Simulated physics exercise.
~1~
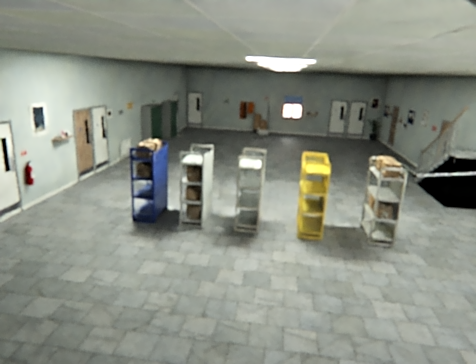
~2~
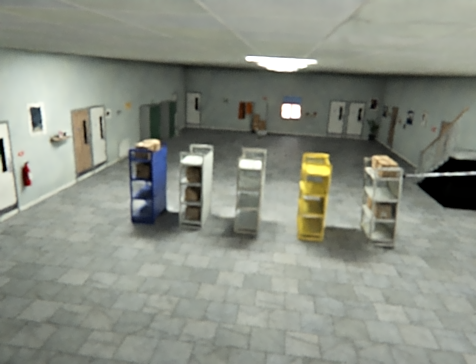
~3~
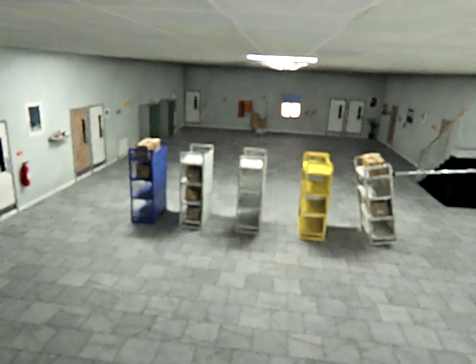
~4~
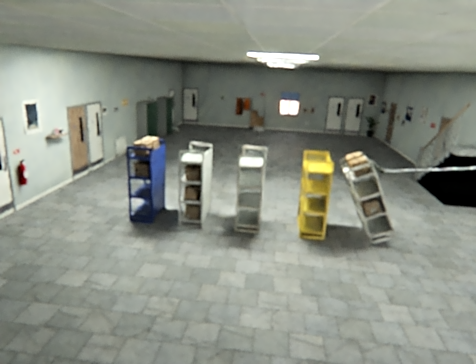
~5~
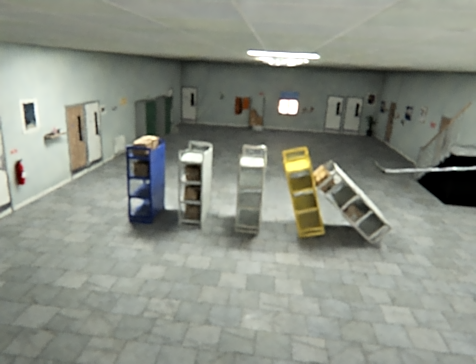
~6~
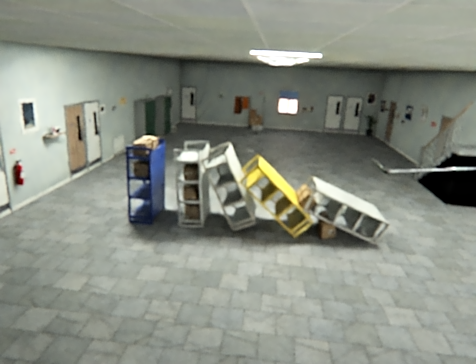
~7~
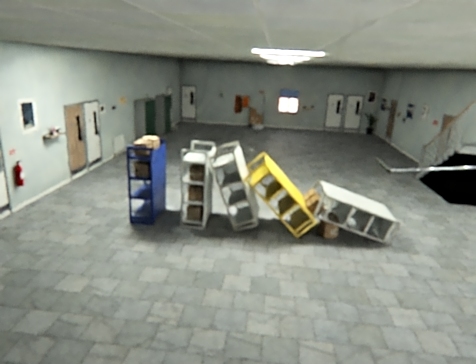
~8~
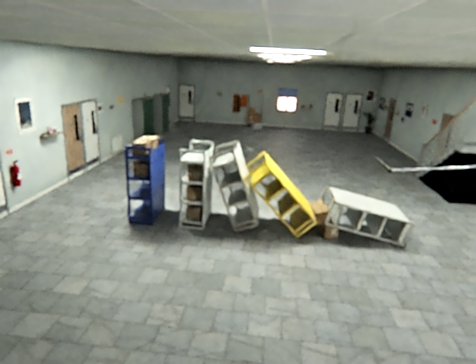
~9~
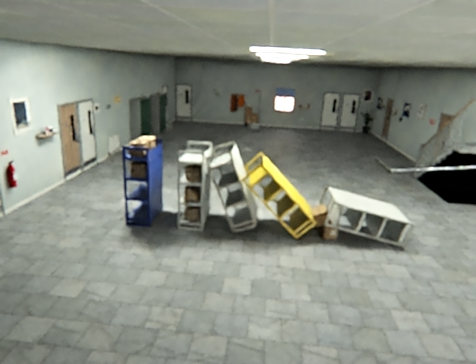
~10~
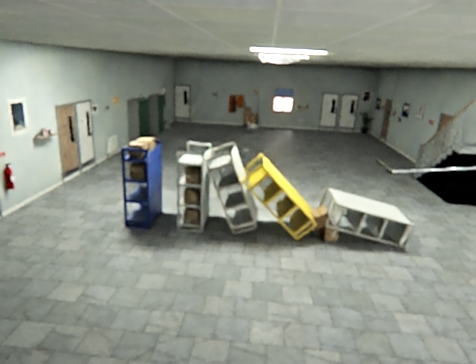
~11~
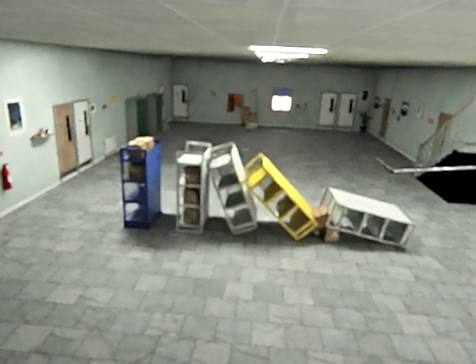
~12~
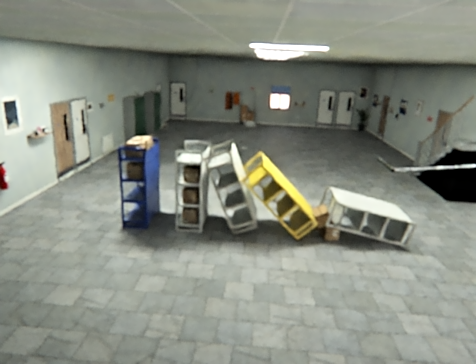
A pole nudged the rightmost white rack leftward until it toppled into the yellow one, which tipped against the next rack, leaning that onto its neighbor. The first slid down almost flat, while the blue rack at the far left stayed upright.
